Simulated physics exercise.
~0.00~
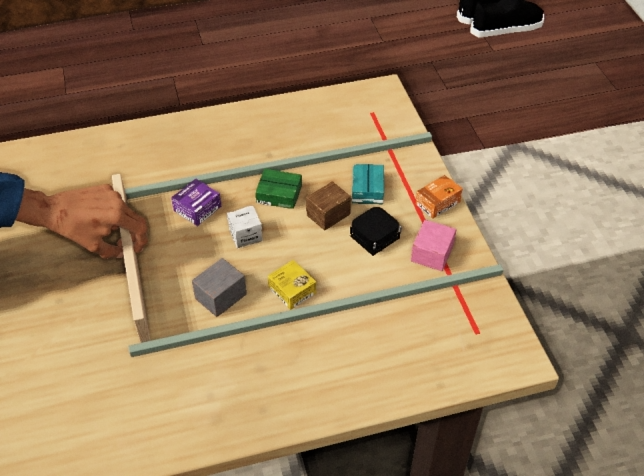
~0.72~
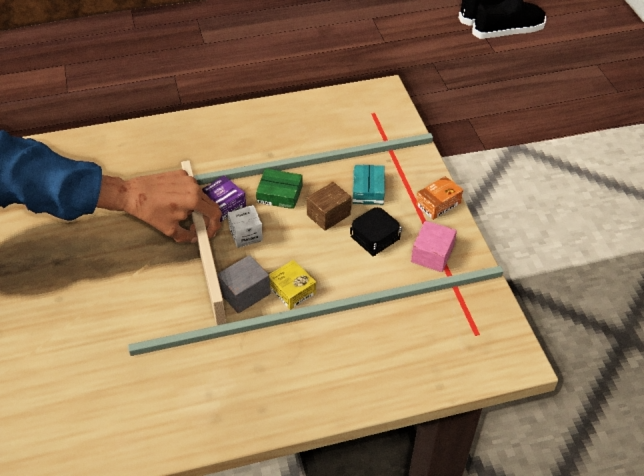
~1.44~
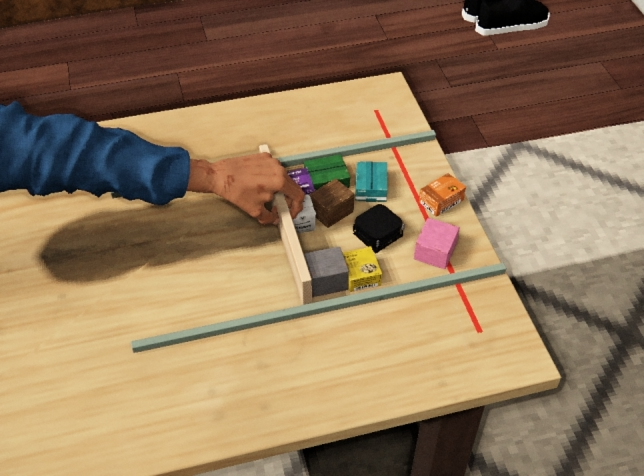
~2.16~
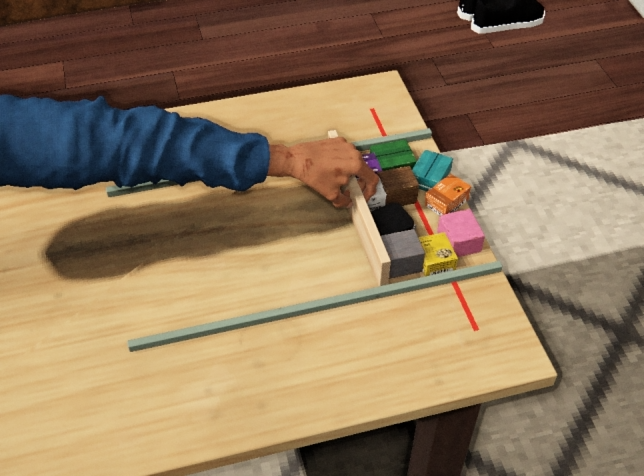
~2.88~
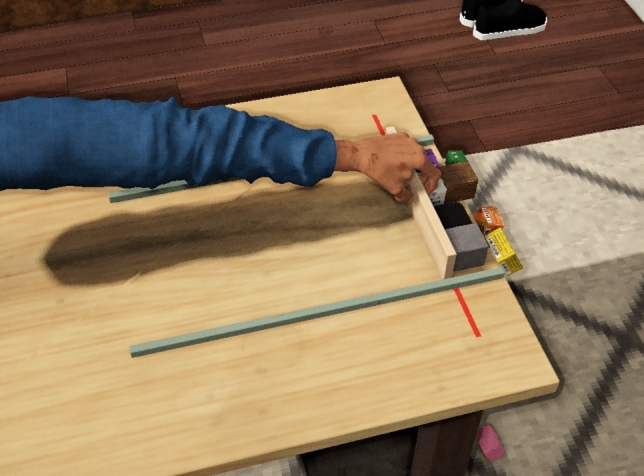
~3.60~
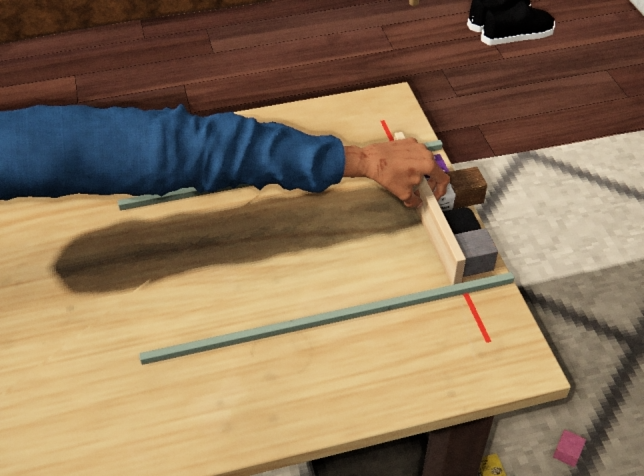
The video shows a hand pushing an upright board rightward between two rails on a wooden table, gathering small colourful blocks and boxes and sweeping them past a red line until five or more drop off the edge, while the grey and brown blocks remain beside the stopped board.
